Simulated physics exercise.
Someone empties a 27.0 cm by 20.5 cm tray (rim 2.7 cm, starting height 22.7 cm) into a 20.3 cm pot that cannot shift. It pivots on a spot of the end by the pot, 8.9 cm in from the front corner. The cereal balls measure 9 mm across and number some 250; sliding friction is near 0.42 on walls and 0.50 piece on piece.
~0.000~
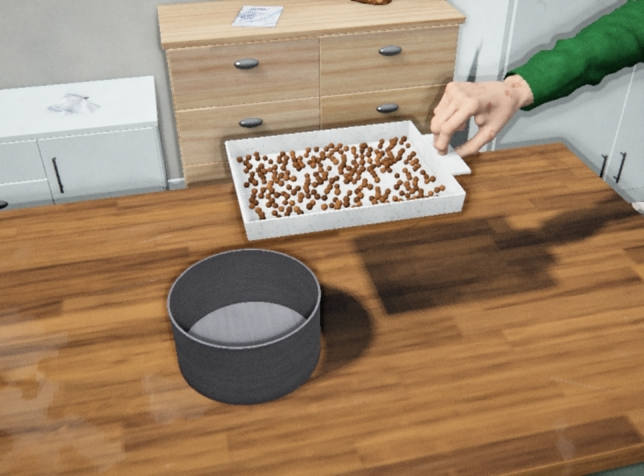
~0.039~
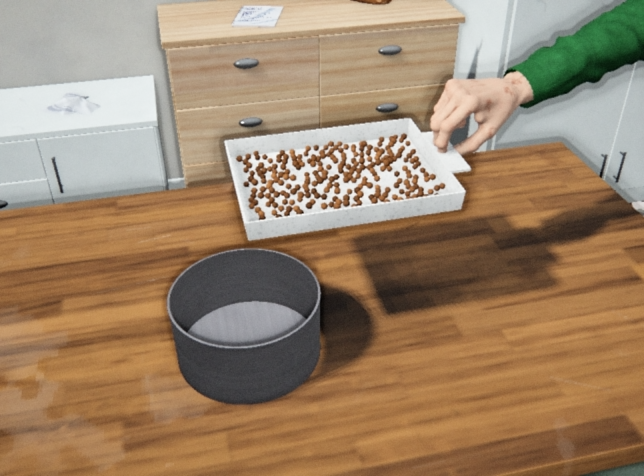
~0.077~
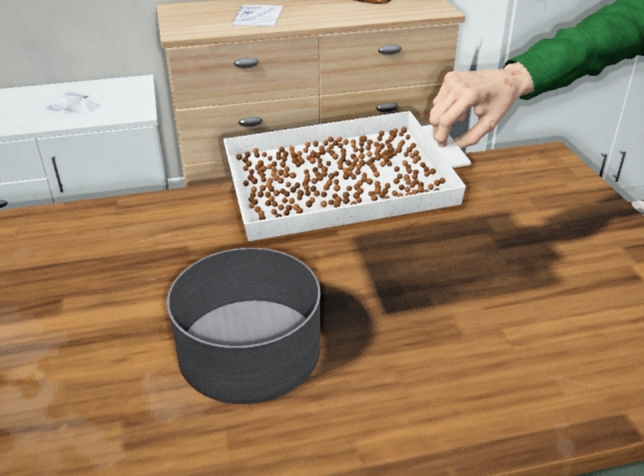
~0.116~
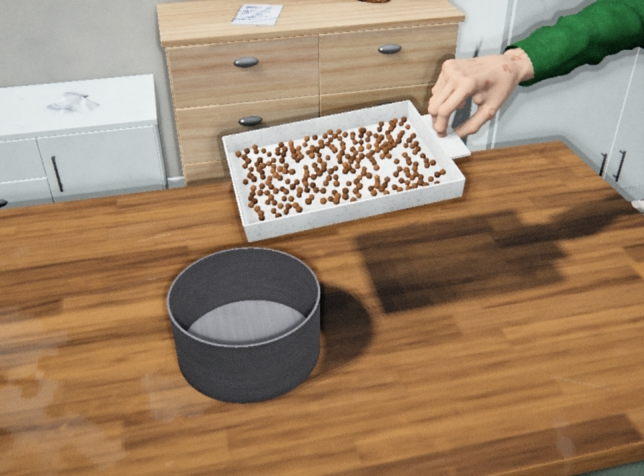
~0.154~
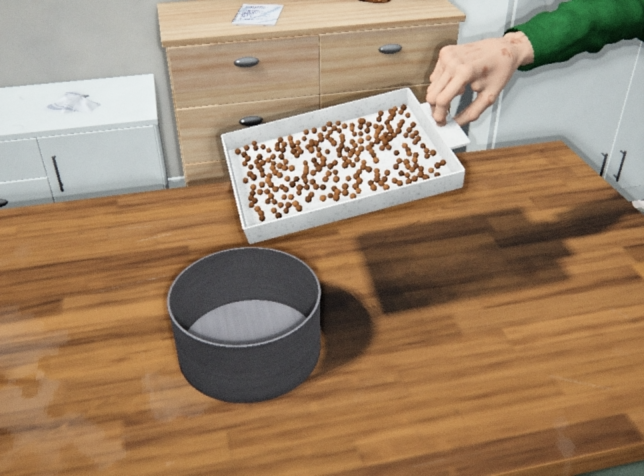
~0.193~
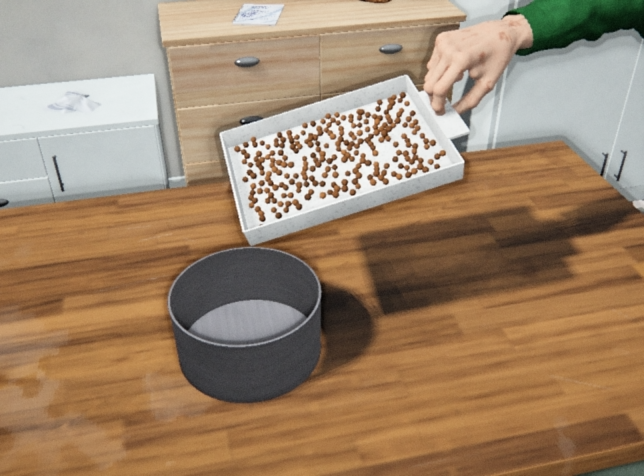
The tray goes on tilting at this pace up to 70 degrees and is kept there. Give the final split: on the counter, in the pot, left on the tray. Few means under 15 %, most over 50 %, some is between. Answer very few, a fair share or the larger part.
On the counter: Very few; in the pot: A fair share; left on the tray: The larger part.
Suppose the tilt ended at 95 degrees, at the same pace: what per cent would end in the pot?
It would be near 95 per cent.
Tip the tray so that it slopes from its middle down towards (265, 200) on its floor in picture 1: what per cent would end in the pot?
Some 15 per cent.
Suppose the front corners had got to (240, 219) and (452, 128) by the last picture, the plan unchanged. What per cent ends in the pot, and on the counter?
Pot 5, counter 30.
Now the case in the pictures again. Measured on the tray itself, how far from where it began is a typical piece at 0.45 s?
Roughly 4 cm.
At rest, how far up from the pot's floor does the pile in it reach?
About 1.0 cm.
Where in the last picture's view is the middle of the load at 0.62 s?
Near (265, 187).
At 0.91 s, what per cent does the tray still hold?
Roughly 80 per cent.
After 0.45 s, tilt 43 degrees; the tray holds 100 %, the pot 0 %.
Then, at 0.62 s, tilt 62 degrees; the tray holds 100 %, the pot 0 %.
After 0.91 s, tilt 70 degrees; the tray holds 80 %, the pot 15 %.
At rest (2.0 s), counter 0 %, pot 25 %, tray 75 %.
